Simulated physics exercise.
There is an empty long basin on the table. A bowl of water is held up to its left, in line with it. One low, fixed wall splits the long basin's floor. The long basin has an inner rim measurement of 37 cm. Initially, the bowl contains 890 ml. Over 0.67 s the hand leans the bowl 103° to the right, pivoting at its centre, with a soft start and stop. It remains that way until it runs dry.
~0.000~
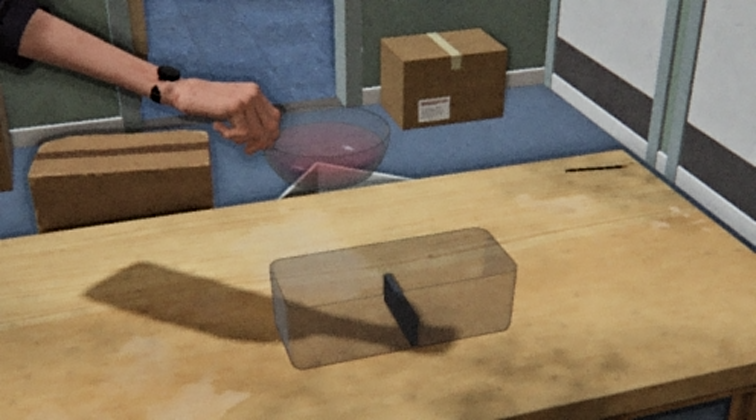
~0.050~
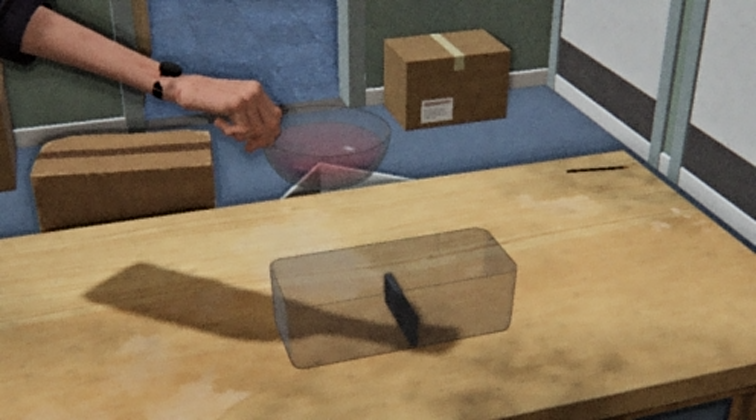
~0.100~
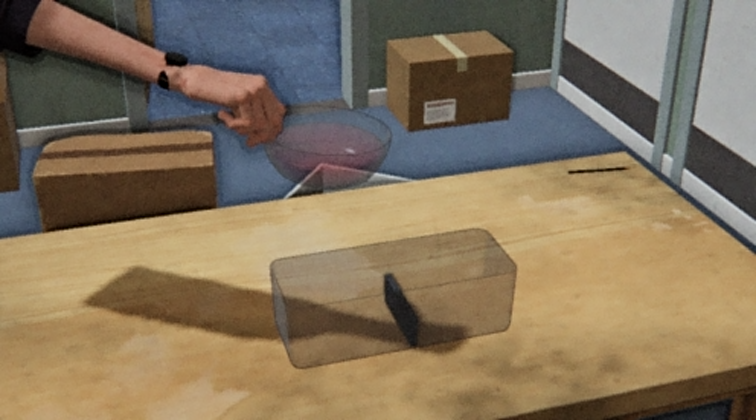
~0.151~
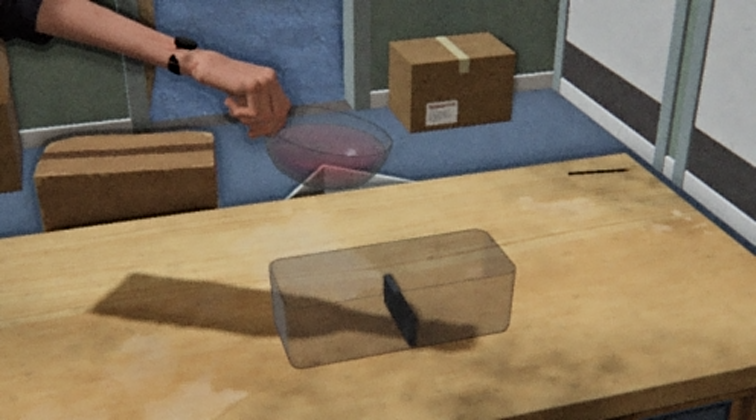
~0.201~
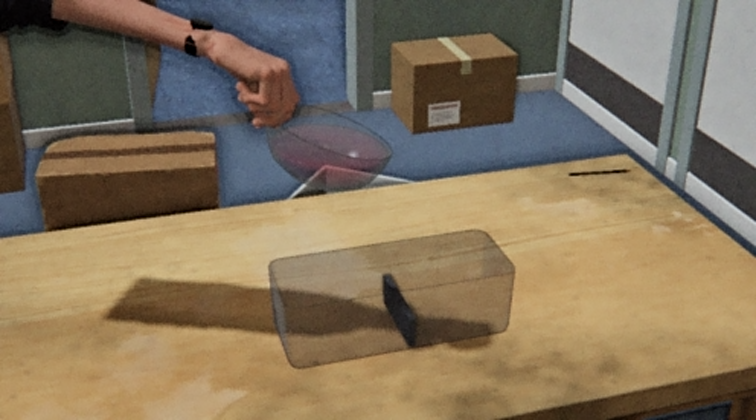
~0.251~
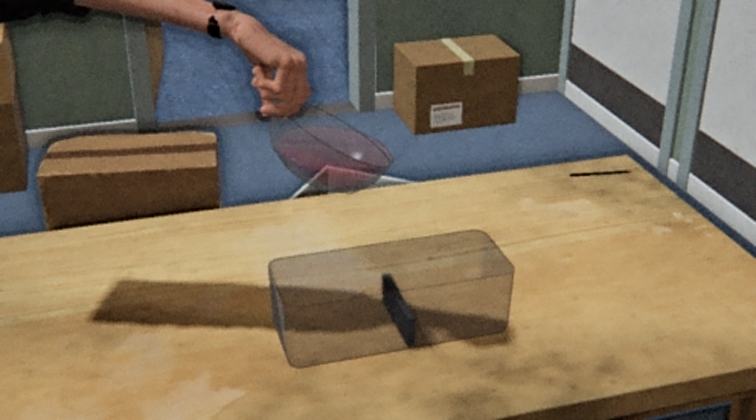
In this clip, a hand holds a transparent bowl of pinkish liquid above a wooden table, where an empty clear long basin with a dark divider sits, and gradually tilts the bowl to the right.
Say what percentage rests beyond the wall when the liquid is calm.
Roughly 65 per cent rests beyond the wall.
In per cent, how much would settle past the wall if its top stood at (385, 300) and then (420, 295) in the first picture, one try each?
Around 75 and 45 percent, in that order.
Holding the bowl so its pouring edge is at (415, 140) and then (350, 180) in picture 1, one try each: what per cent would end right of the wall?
Try 1: 80 %; try 2: 10 %.
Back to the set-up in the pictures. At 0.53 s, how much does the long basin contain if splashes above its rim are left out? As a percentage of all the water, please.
26 %, roughly.
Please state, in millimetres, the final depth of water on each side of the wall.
Some 10 mm on the left and 26 mm on the right.
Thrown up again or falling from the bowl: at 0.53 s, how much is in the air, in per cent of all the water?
Around 62 in a hundred.
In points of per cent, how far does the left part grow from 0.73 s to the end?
It comes to about 10 per cent.
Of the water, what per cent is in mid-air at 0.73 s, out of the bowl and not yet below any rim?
About 14 per cent.
By 0.53 s the tilt is 92° and 11 per cent is still to pour, 0 is left of the wall and 26 right of it.
By 0.73 s the tilt is 103° and 0 per cent is still to pour, 21 is left of the wall and 64 right of it.
By 0.94 s the tilt is 103° and 0 per cent is still to pour, 29 is left of the wall and 66 right of it.
By 1.17 s the tilt is 103° and 0 per cent is still to pour, 30 is left of the wall and 65 right of it.
At rest 31 per cent lies left of the wall, 65 right of it and 4 outside.
